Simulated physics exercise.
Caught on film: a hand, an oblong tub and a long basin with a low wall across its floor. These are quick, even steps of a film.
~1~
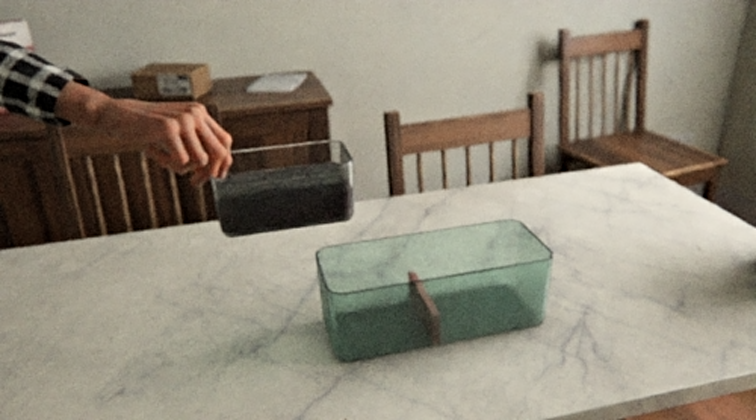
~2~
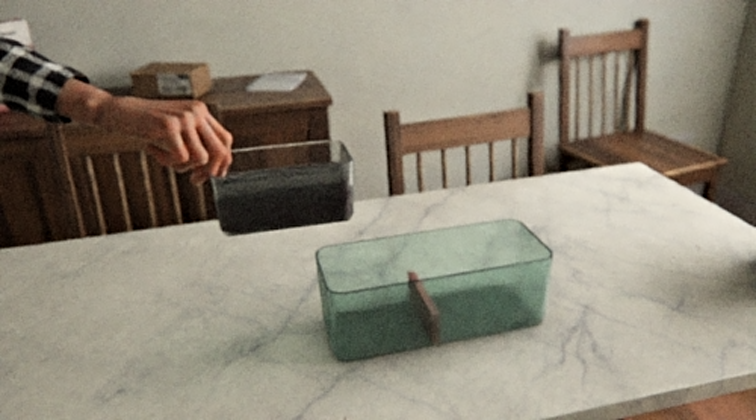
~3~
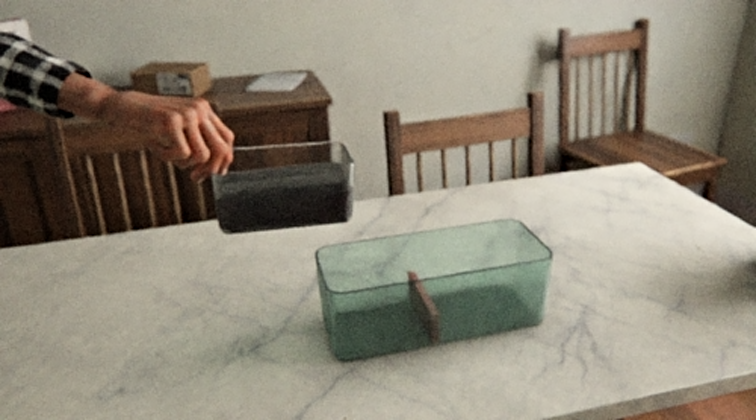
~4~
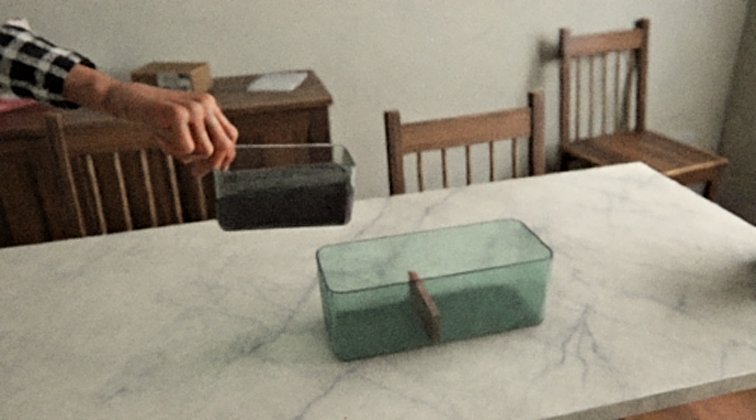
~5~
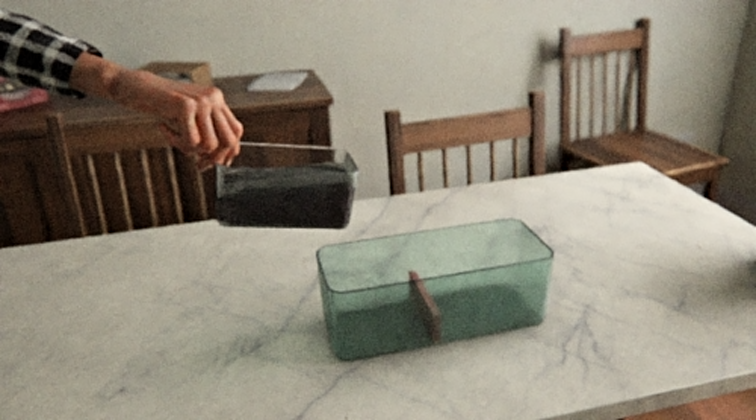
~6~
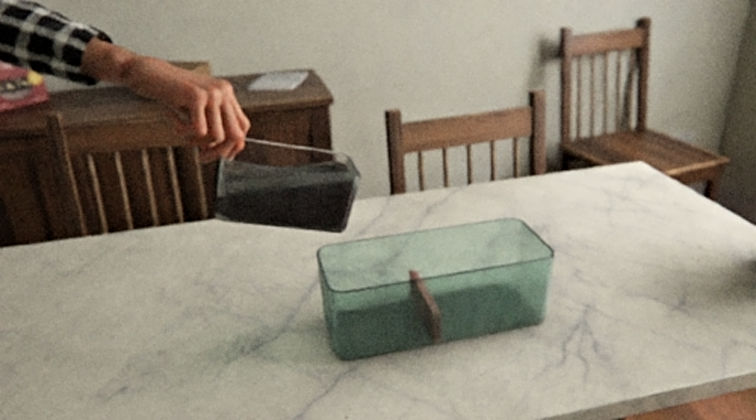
A hand holding an oblong tub of dark liquid slowly tilting it rightward above a long green basin on a marble table.
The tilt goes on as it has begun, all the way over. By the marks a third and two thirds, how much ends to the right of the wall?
In the end under a third is right of the wall.
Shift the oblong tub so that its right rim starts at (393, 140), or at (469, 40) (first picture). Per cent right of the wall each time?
Near 65 % and 70 %.
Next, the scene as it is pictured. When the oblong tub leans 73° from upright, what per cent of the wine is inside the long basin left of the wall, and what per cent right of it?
Left: 30 %. Right: 0 %.
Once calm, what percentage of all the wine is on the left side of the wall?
Close to 90 per cent.
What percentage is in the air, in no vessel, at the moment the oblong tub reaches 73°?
About 30 per cent.
A moment on, the oblong tub is tipped part way and 36 per cent is still to pour, 31 is left of the wall and 0 right of it.
Next, the oblong tub is tipped right over and 4 per cent is still to pour, 87 is left of the wall and 2 right of it.
Then the oblong tub is tipped right over and 0 per cent is still to pour, 89 is left of the wall and 3 right of it.
Later the oblong tub is tipped right over and 0 per cent is still to pour, 89 is left of the wall and 3 right of it.
In the end 89 per cent lies left of the wall, 3 right of it and 8 outside.
